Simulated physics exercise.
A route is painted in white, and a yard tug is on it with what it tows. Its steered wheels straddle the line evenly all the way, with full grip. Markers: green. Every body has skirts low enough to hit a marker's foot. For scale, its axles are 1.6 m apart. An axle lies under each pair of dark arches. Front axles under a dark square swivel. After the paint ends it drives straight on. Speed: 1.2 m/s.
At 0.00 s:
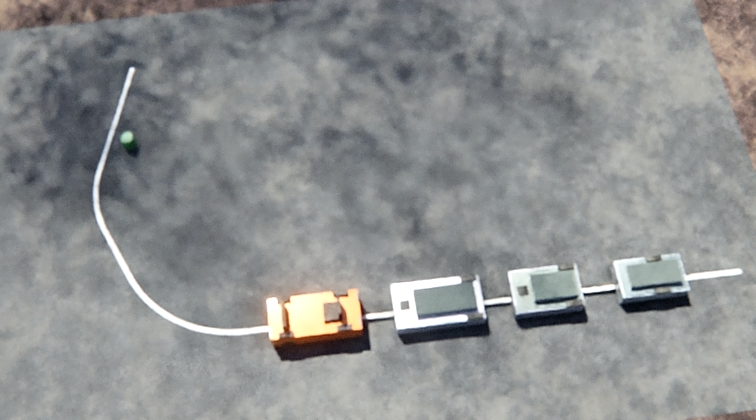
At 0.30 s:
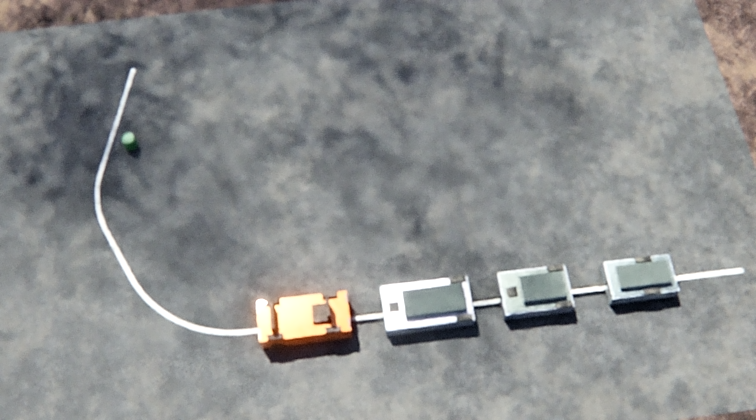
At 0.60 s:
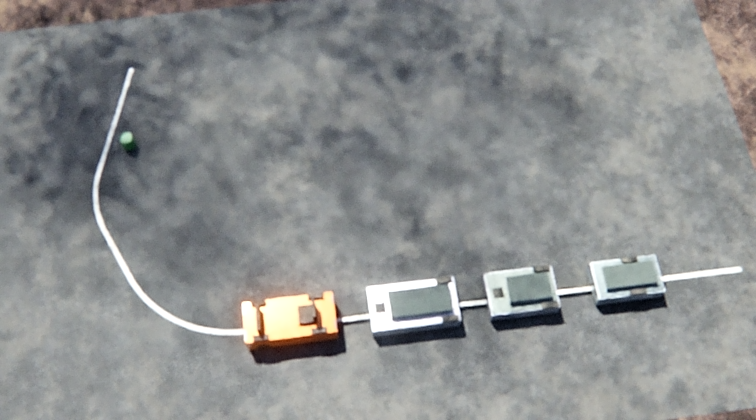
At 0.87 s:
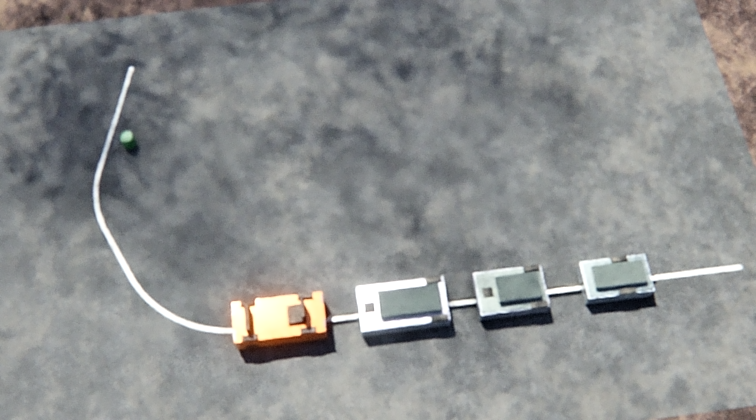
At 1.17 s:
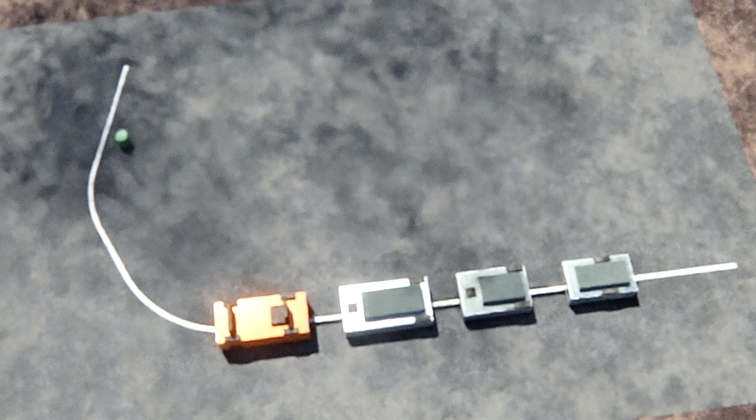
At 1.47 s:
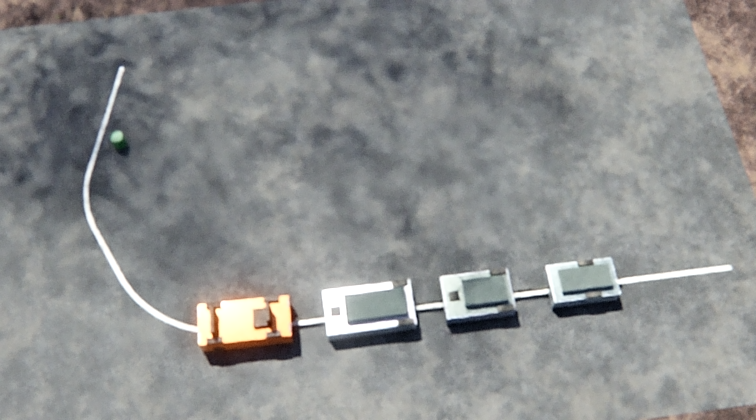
An orange tug tows three pale trailers with dark tops slowly leftward along a white painted line, keeping to its straight stretch near the bottom of the view. Seen from high above, the line crosses a mottled grey slab edged with brown ground and curves upward at the left, where a small green marker stands just beside it. The line and marker shift very slightly left as the camera drifts a little.
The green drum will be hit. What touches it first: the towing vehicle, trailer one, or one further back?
The blame goes to the towing vehicle.
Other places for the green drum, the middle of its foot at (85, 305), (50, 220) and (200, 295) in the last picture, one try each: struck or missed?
First missed, second clear, third struck.
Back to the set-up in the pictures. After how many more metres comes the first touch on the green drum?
About 8.5 m.
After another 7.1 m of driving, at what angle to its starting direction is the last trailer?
Some 5°.
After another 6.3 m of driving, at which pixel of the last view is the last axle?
Around (394, 303).
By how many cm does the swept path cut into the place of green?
Green 70.
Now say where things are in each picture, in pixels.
In the first picture, nose (274, 319); last axle (658, 274); still straight; green (129, 141); 3 trailers.
In the second picture, nose (263, 321); last axle (647, 275); still straight.
In the third picture, nose (249, 322); last axle (634, 276); still straight.
In the fourth picture, nose (238, 322); last axle (623, 275); still straight.
In the fifth picture, nose (221, 323); last axle (606, 275); still straight.
In the sixth picture, nose (204, 324); last axle (589, 279); turned 1°; green (119, 141).
After 6.4 s, the last axle is at (406, 302) of the last picture, on the line.
After 8.6 s, the last axle is at (327, 307) of the last picture, 15 cm off the line; the yard tug has hit green.
After 11.3 s, the last axle is at (235, 295) of the last picture, 90 cm off the line.
After 21.2 s, the last axle is at (131, 34) of the last picture, 20 cm off the line; 1 of 1 struck in all.
